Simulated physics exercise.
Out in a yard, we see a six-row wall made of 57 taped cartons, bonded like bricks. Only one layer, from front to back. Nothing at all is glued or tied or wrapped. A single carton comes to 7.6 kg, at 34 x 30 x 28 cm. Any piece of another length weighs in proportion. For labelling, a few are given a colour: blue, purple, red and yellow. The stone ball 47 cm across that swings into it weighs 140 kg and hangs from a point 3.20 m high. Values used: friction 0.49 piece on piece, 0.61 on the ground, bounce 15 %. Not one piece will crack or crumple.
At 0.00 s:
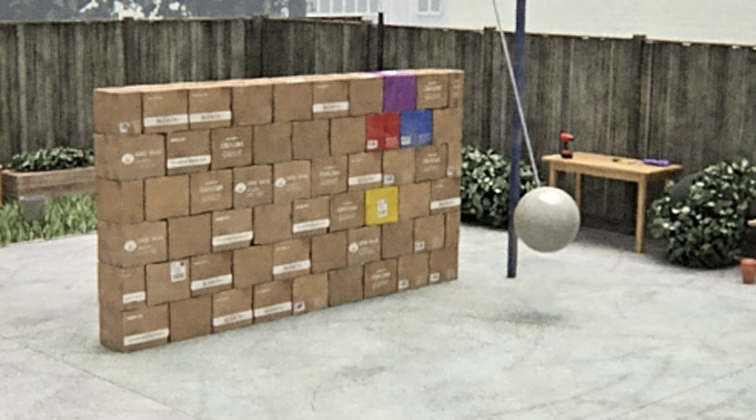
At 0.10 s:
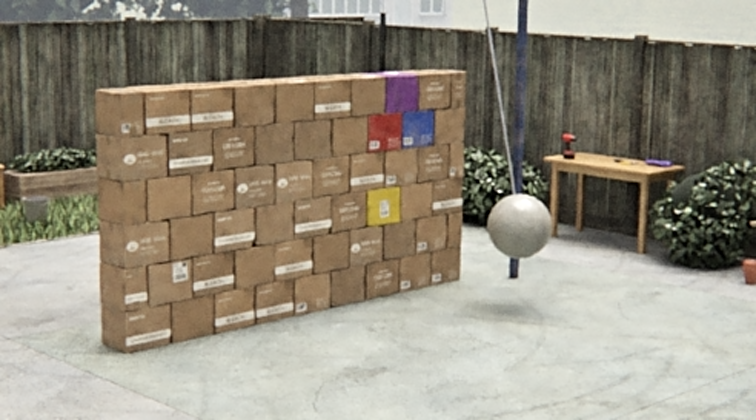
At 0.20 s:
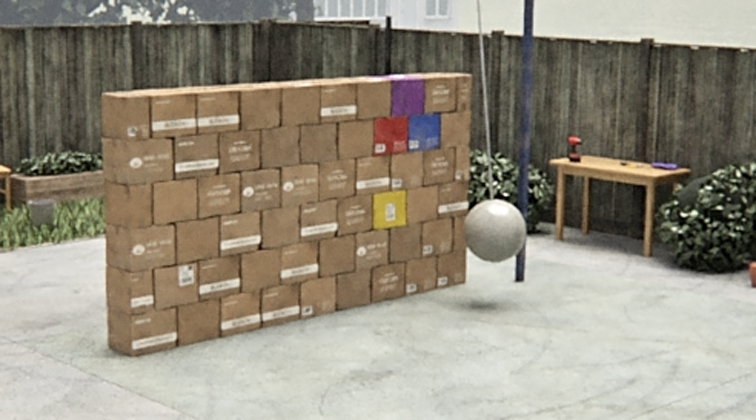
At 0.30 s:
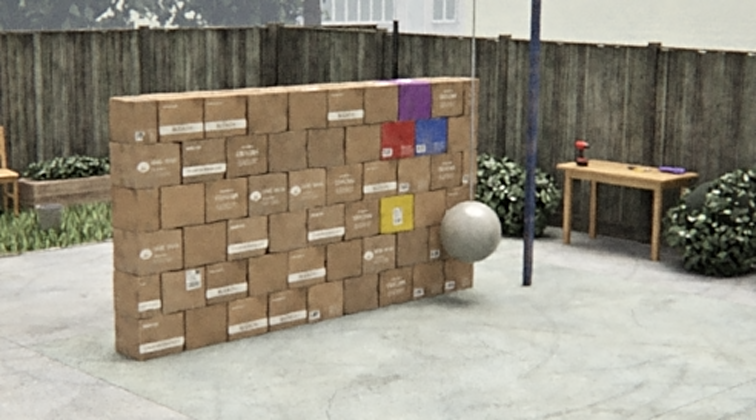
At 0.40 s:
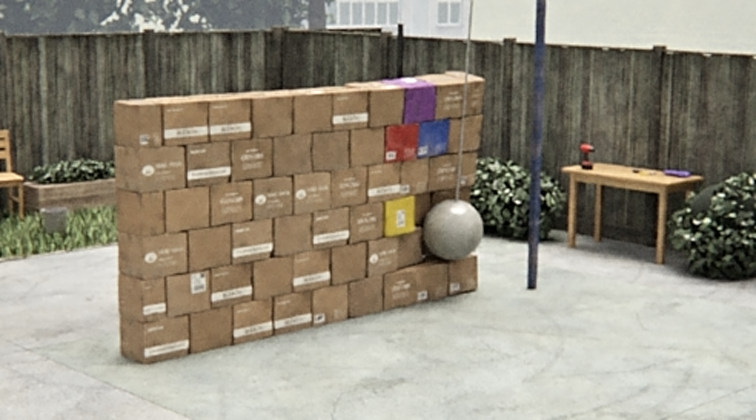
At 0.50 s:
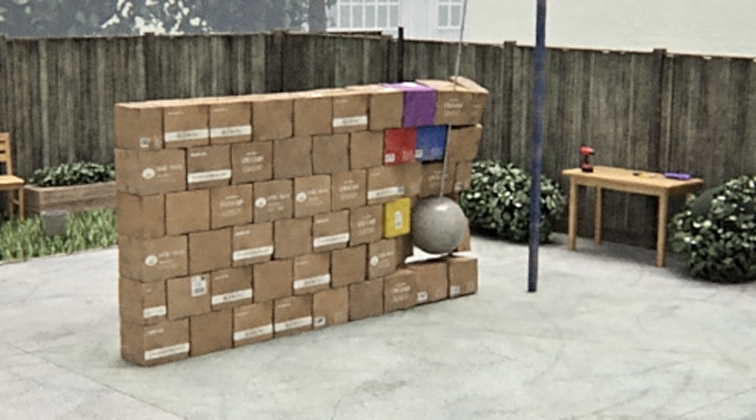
A big pale ball hanging from a line swung leftward into the right end of a brown carton wall, pushing several cartons out of place and tilting the coloured ones slightly.
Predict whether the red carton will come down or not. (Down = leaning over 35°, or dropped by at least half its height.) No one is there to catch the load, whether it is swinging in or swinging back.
The red carton will not come down.
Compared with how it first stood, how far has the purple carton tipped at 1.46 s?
Near 140 degrees from how it began.
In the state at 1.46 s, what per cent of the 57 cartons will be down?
By then 20 %.
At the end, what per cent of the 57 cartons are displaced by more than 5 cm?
Answer: 25 %.
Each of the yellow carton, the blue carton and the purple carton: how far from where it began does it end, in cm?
The yellow one ends 10 cm from where it began, the blue one 150 cm, and the purple one 150 cm.
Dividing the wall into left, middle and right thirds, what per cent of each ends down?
Per cent - left 0, middle 0, right 50.
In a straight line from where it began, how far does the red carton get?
It ends around 5 cm from its start.
Around 0.82 s, line 19° past plumb; 10 of the 57 cartons down; red carton tipped 3°; blue carton tipped 36°.
Around 1.46 s, line 17° past plumb; 11 of the 57 cartons down; red carton tipped 6°; purple carton upside down.
Finally (3.3 s), line 9° before plumb; 11 of the 57 cartons down; red carton displaced 58 mm; blue carton on its side; purple carton on its side. Seen by the last camera, middles, red carton near (384, 144), blue carton near (531, 301).
